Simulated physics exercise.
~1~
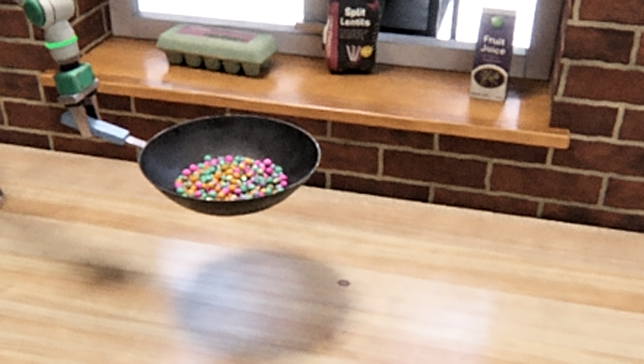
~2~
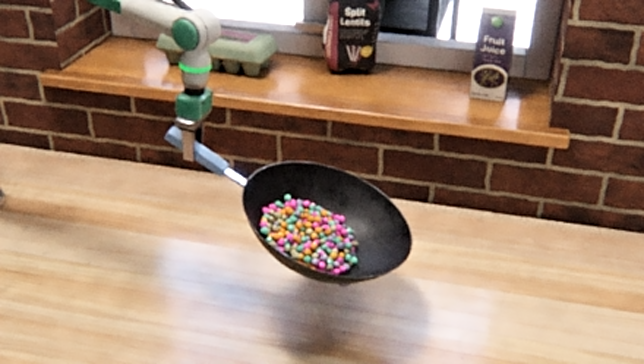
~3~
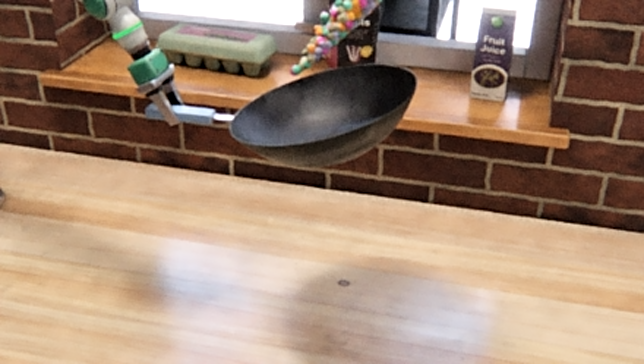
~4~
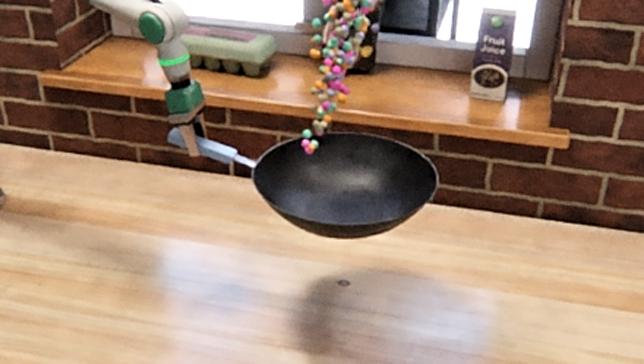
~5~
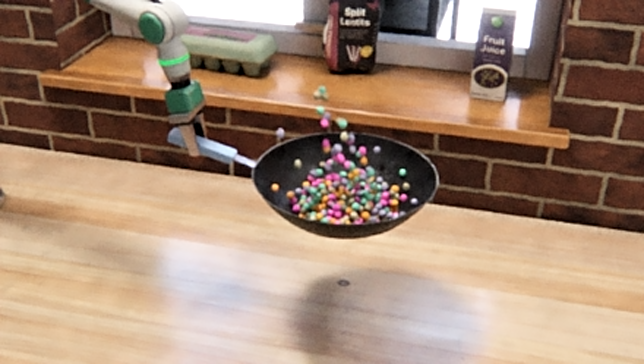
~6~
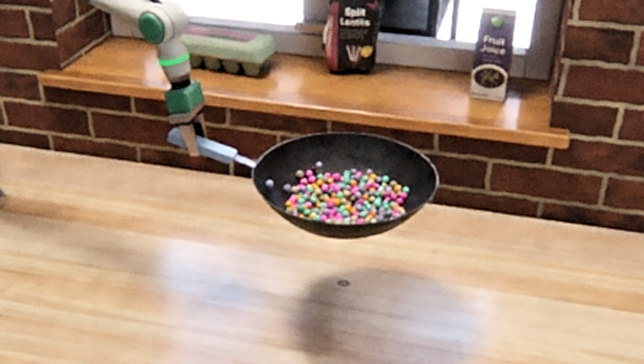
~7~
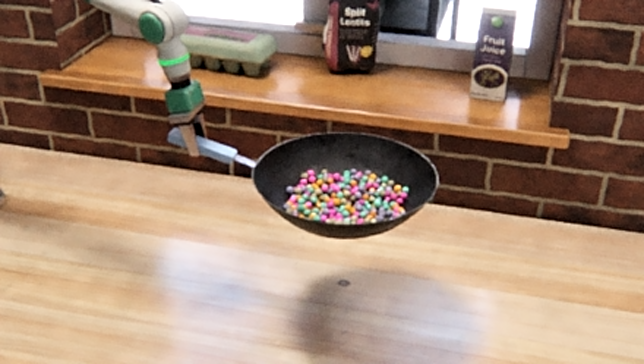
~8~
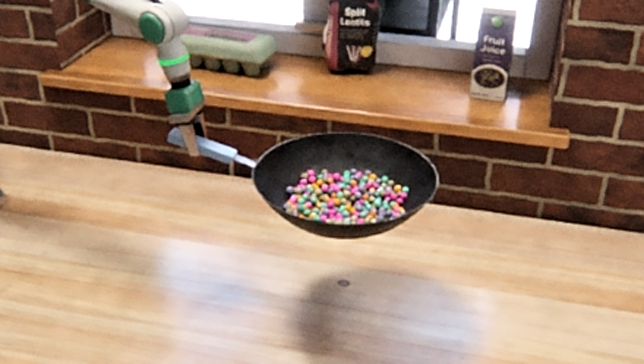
Robot arm dipping a dark wok and tossing colourful round sweets high, then catching them and holding the pan still.
